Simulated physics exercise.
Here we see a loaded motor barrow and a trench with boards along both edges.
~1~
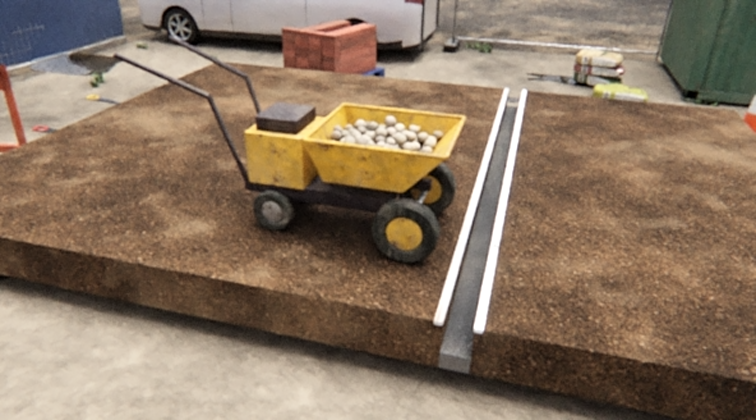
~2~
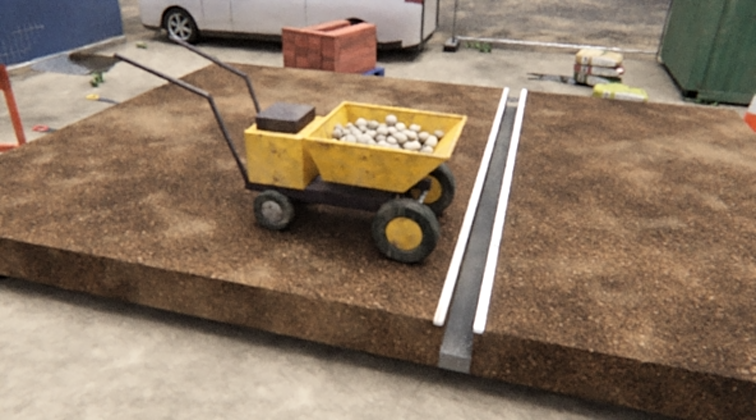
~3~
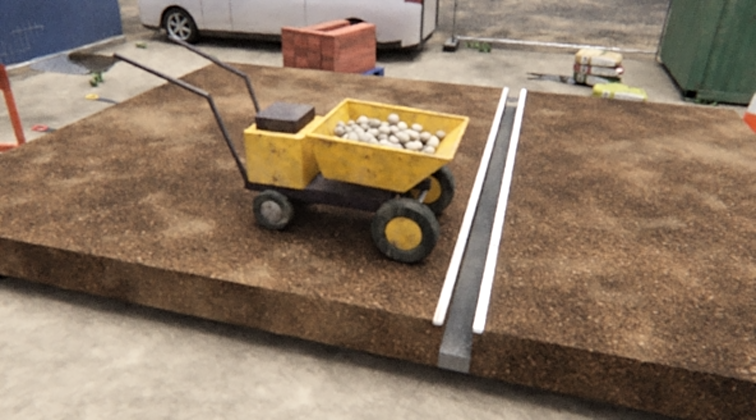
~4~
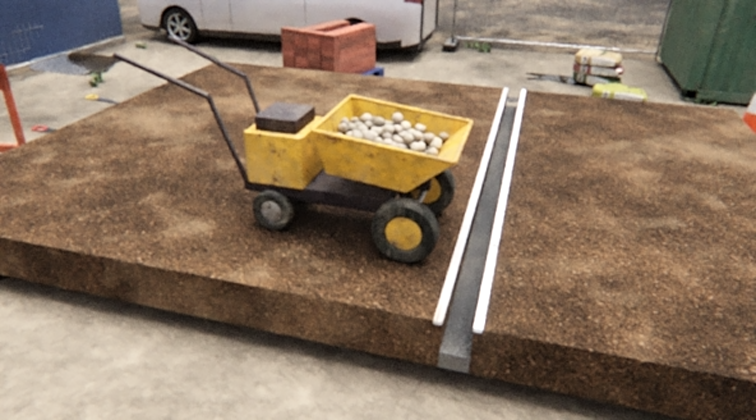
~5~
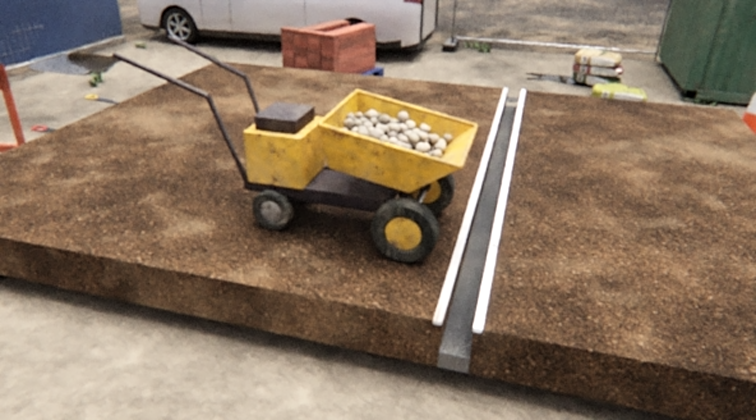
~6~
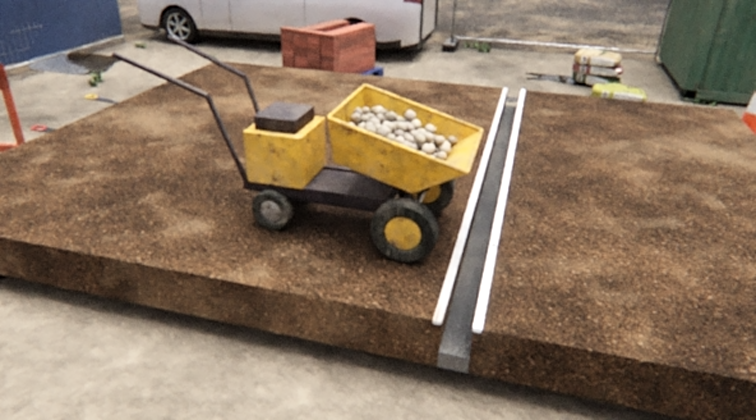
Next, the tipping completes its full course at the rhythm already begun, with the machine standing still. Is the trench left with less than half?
Yes, it holds less than half.
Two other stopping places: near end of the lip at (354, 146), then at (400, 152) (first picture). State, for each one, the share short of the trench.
About 40 % and 0 %.
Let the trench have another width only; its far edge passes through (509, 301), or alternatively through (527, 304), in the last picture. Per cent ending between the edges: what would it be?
I'd expect close to 30 in a hundred and then close to 60 in a hundred.
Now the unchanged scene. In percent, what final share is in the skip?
Around 10 in a hundred.
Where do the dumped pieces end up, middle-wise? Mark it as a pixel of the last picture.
I'd mark it at roughly (542, 248).
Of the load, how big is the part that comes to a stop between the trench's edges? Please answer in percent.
I'd put that share near 0 per cent.
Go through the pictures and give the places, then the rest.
In the first frame, lip of the skip near (446, 158), level; top of the load near (380, 141), river pebbles; first edge of the trench near (448, 290); far edge near (485, 297), the trench under half as wide as the skip, and about as deep as wide.
In the second frame, lip of the skip near (447, 158), level; top of the load near (382, 132).
In the third frame, lip of the skip near (450, 160), tipped barely; top of the load near (373, 135).
In the fourth frame, lip of the skip near (454, 163), tipped a little; top of the load near (366, 135).
In the fifth frame, lip of the skip near (460, 167), tipped a little; top of the load near (371, 132).
In the sixth frame, lip of the skip near (467, 173), tipped clearly; top of the load near (378, 128); first edge of the trench near (446, 290); far edge near (484, 296).
Shortly afterwards, skip tipped steeply; the whole lot in the skip.
Next, skip tipped right over; the bulk in the skip; a little beyond it; only a few falling.
Some moments later, skip tipped right over; near a quarter in the skip; the bulk beyond it.
In the end, skip tipped right over; a little in the skip; none at all in or heaped over the trench; the bulk beyond it.
